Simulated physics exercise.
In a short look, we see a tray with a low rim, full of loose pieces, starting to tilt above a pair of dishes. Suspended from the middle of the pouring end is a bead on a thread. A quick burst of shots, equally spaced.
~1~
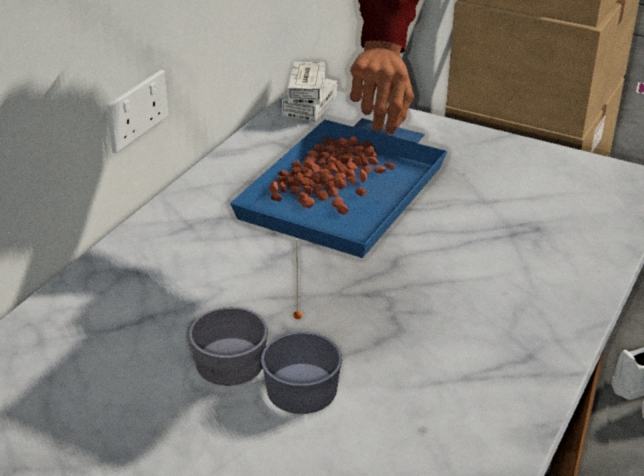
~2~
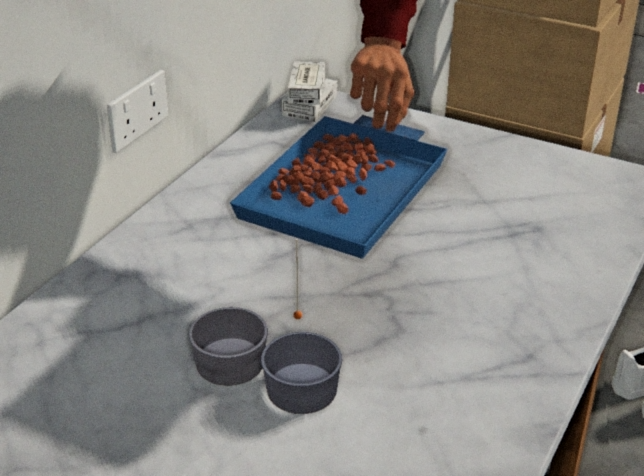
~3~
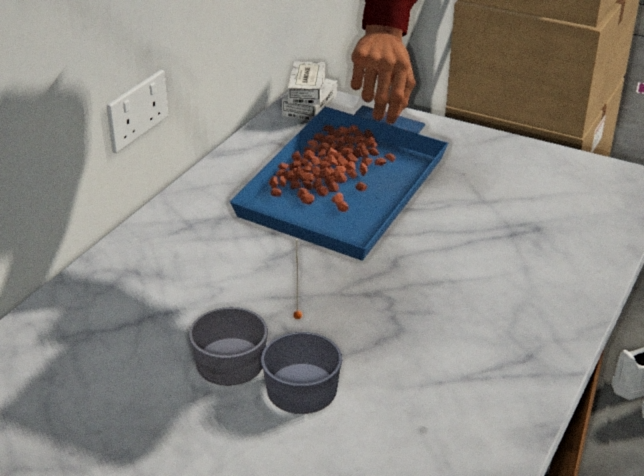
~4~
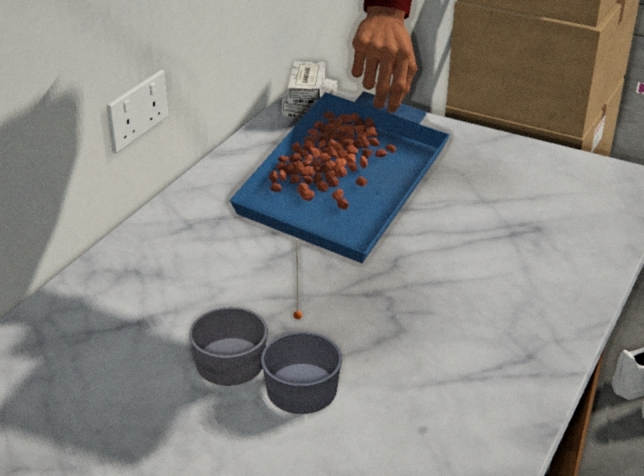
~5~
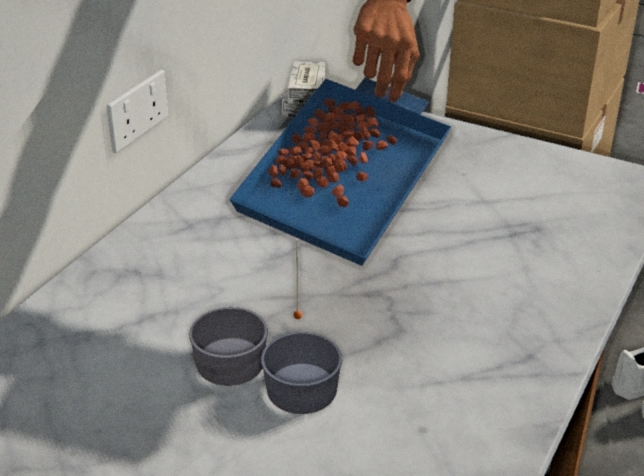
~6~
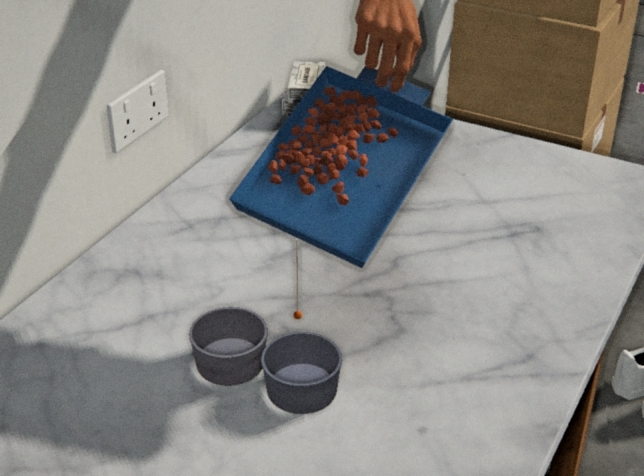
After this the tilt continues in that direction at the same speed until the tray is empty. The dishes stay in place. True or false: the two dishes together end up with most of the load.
False.
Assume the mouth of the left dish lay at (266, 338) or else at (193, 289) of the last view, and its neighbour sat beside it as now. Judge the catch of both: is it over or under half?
First shift, a majority share; second shift, a minority share.
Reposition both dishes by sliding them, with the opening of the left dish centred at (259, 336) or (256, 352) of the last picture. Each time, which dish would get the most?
First try: The right-side dish; second try: The right-side dish.
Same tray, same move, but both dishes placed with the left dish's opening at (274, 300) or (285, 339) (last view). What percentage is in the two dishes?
Around 20 % followed by around 70 %.
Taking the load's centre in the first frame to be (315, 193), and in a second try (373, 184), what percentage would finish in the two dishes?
Roughly 30 per cent, and 20 per cent.
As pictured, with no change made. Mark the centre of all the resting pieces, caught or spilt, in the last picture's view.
Roughly at pixel (356, 394).
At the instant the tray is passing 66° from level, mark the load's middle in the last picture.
The middle of the pieces lands at roughly (347, 240).
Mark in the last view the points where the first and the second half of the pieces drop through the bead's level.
The leading part at (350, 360), the rest of it at (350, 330).
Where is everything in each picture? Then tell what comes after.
Corners of the pouring end at (237, 202) and (363, 240), level; middle of the load at (327, 169), bits of crushed brick; left dish at (209, 366); right dish at (283, 394); bead on its thread at (298, 315), in the first picture.
Corners of the pouring end at (237, 202) and (363, 241), level; middle of the load at (327, 167), in the second picture.
Corners of the pouring end at (237, 201) and (363, 244), tipped barely, lowest at the right corner; middle of the load at (327, 161), in the third picture.
Corners of the pouring end at (236, 199) and (363, 248), tipped a little, lowest at the right corner; middle of the load at (327, 152), in the fourth picture.
Corners of the pouring end at (236, 198) and (363, 253), tipped clearly, lowest at the right corner; middle of the load at (328, 144), in the fifth picture.
Corners of the pouring end at (236, 197) and (363, 257), tipped clearly, lowest at the right corner; middle of the load at (328, 137); left dish at (209, 366); right dish at (283, 394), in the sixth picture.
Soon after the last picture, tray tipped steeply; nearly all on the tray; a small part in the air.
A little later, tray tipped past a quarter turn; about a quarter on the tray; about a quarter in the right dish; about half outside both; a small part in the air.
Later still, tray tipped past a quarter turn; about a quarter in the right dish; most outside both.
At rest, tray tipped past a quarter turn; about a quarter in the right dish; none in the left dish; most outside both.
